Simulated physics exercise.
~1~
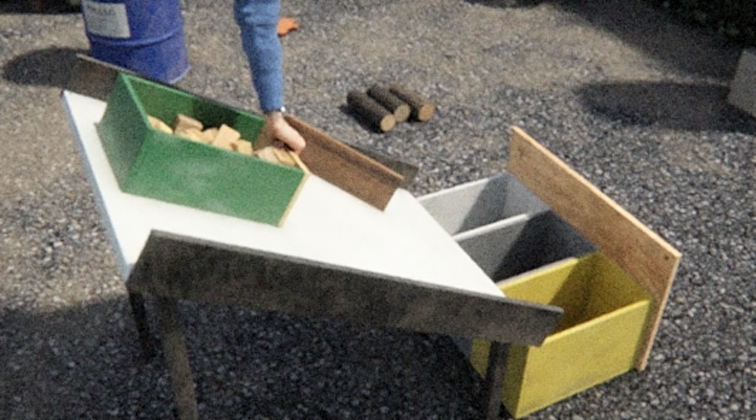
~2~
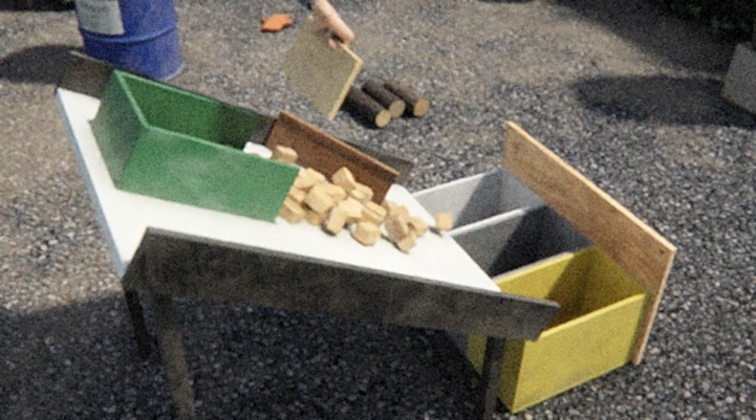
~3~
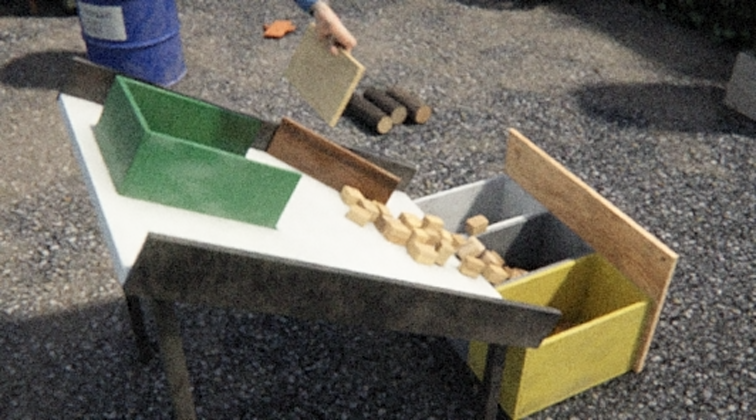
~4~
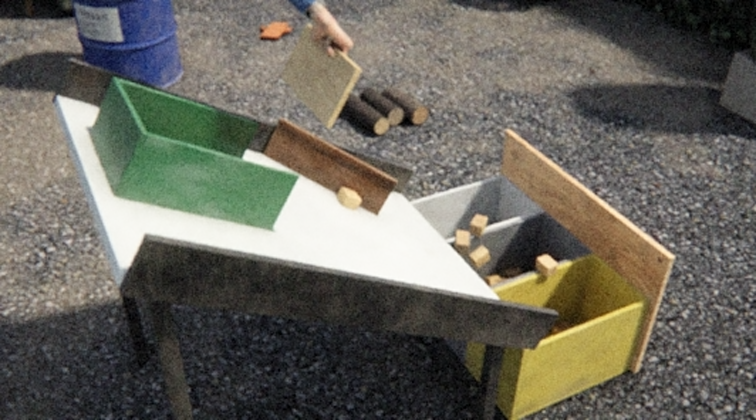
At the start, a green pen full of wooden blocks sits on a sloping white table, with a hand gripping the board that closes its lower end. The hand lifts the board up and to the right, and the blocks spill out of the pen and tumble down the slope. They slide past an angled brown board toward three tubs standing side by side, white, grey and yellow. The hand keeps holding the board clear as the blocks drop off the edge, mostly toward the grey tub. In the end the pen is empty, a lone block remains on the table beside the brown board, and a few last blocks show above the tubs.
